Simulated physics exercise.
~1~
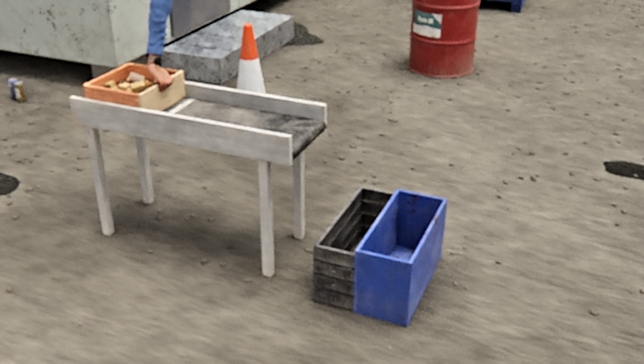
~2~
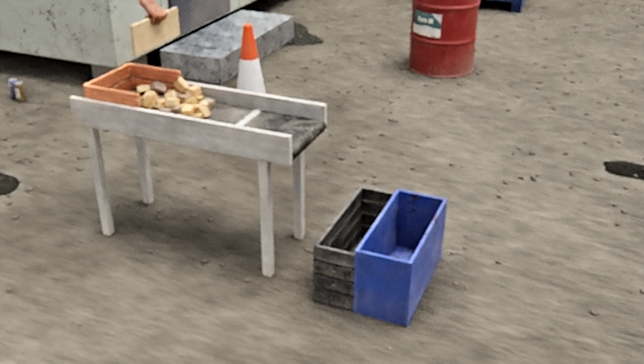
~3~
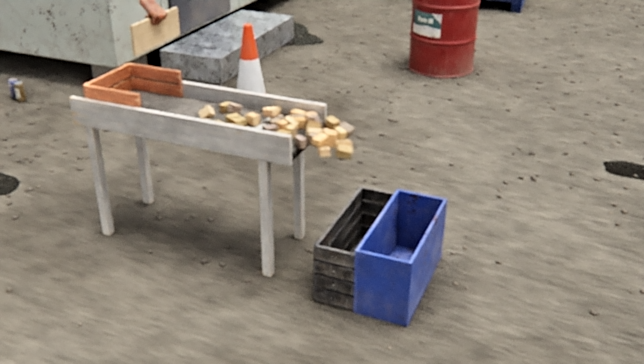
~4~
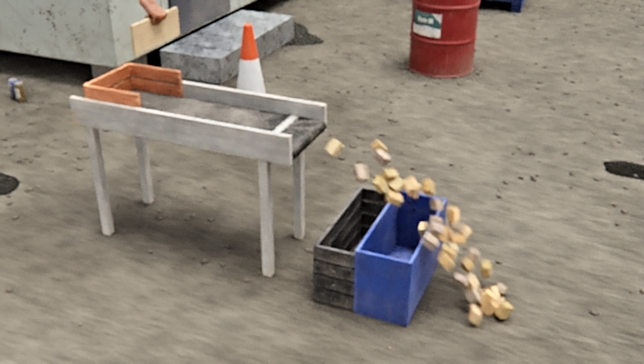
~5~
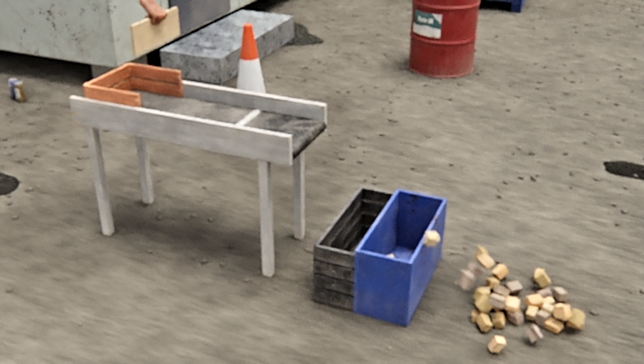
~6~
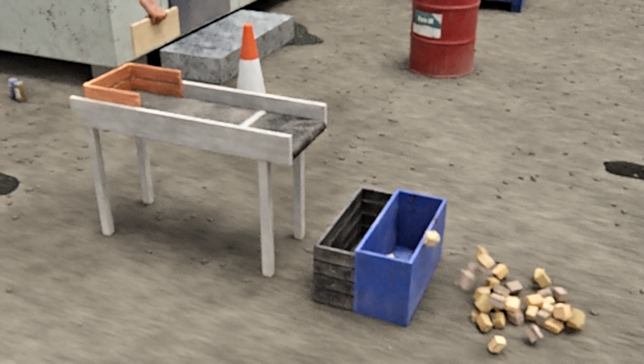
In a dirt yard, a hand lifted the gate of an orange pen on a white-sided belt, and wooden offcuts rode right, flew off the end and mostly cleared the black box and blue tote, ending scattered on the ground beyond.
